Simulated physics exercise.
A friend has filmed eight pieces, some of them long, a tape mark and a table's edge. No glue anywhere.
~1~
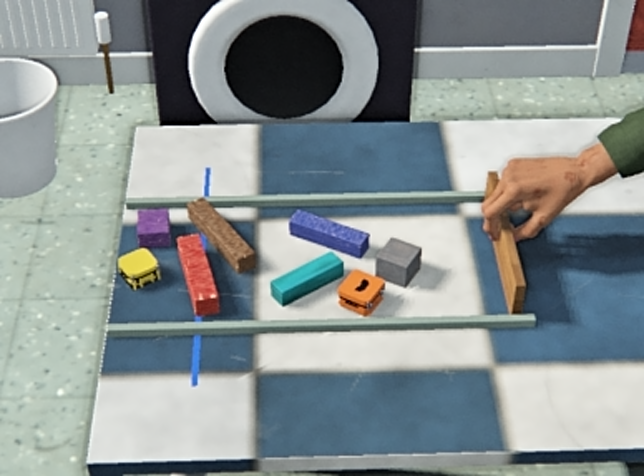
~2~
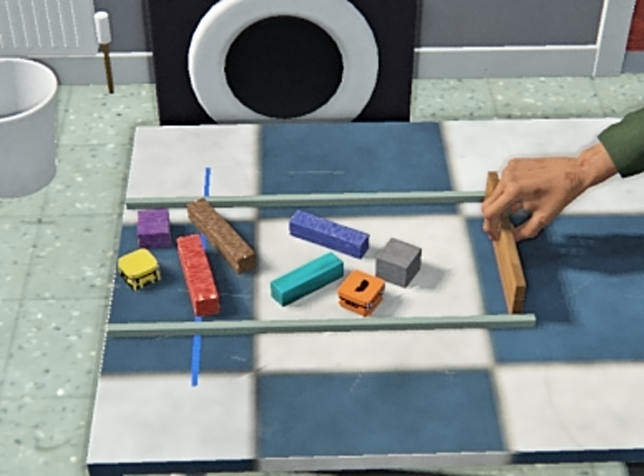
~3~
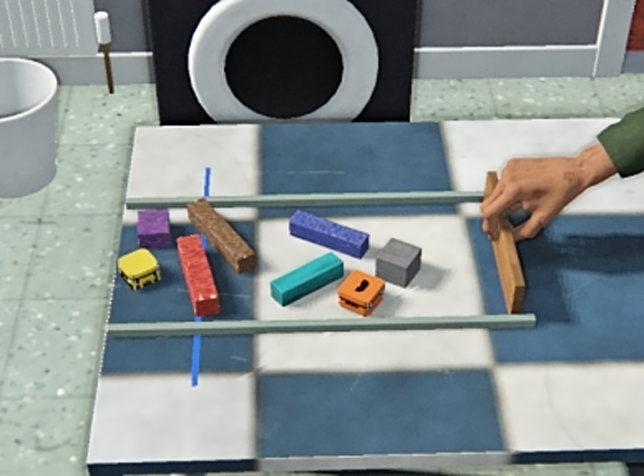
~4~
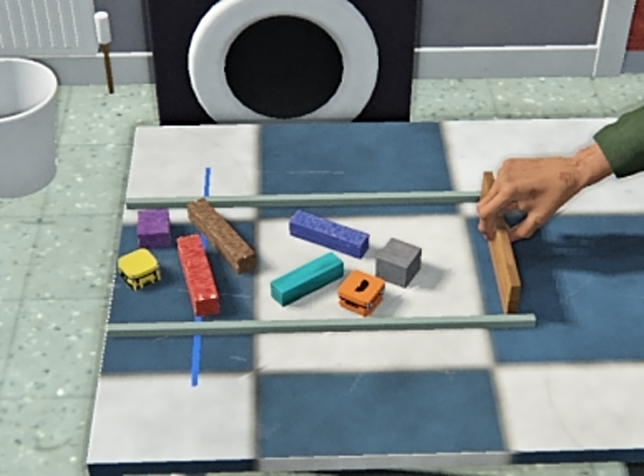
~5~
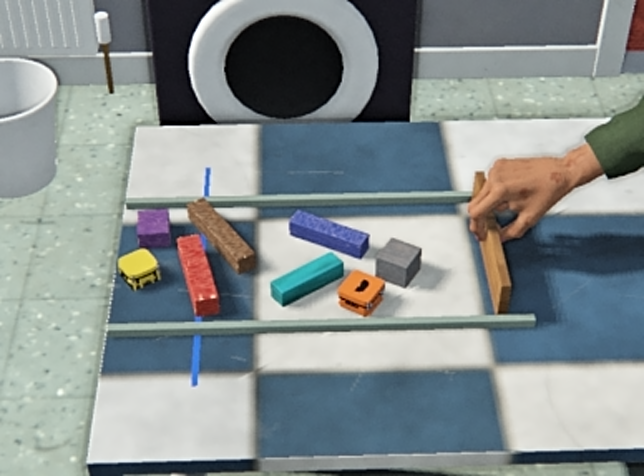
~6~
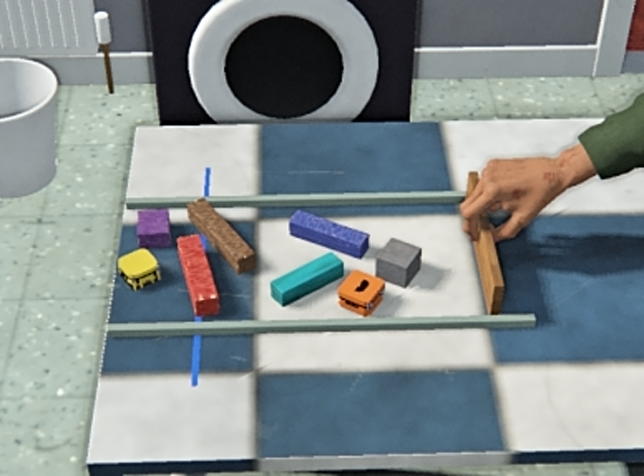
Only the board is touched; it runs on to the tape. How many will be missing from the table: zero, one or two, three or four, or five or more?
Outcome: The number that fall off is one or two.
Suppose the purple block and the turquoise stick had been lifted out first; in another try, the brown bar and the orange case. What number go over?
It would be 0 and 1.
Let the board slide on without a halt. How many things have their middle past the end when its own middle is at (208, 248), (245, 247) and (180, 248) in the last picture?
In that order 1, 0 and 3.
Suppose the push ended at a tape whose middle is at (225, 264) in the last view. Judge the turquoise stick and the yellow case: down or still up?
The turquoise stick remains up; the yellow case falls.
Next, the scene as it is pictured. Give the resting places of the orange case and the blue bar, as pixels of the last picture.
About (182, 306), and the other about (194, 227).
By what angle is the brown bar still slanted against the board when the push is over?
Roughly 20° out of line.
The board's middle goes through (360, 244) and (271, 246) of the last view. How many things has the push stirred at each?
At the one place 4, at the other 6.
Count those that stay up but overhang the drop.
It comes to 2.
Early on, none off yet; yellow case at rest near (139, 270); purple block at rest near (154, 229); red bar at rest near (198, 275).
Finally, the number that fall off is one or two; lost, yellow case.
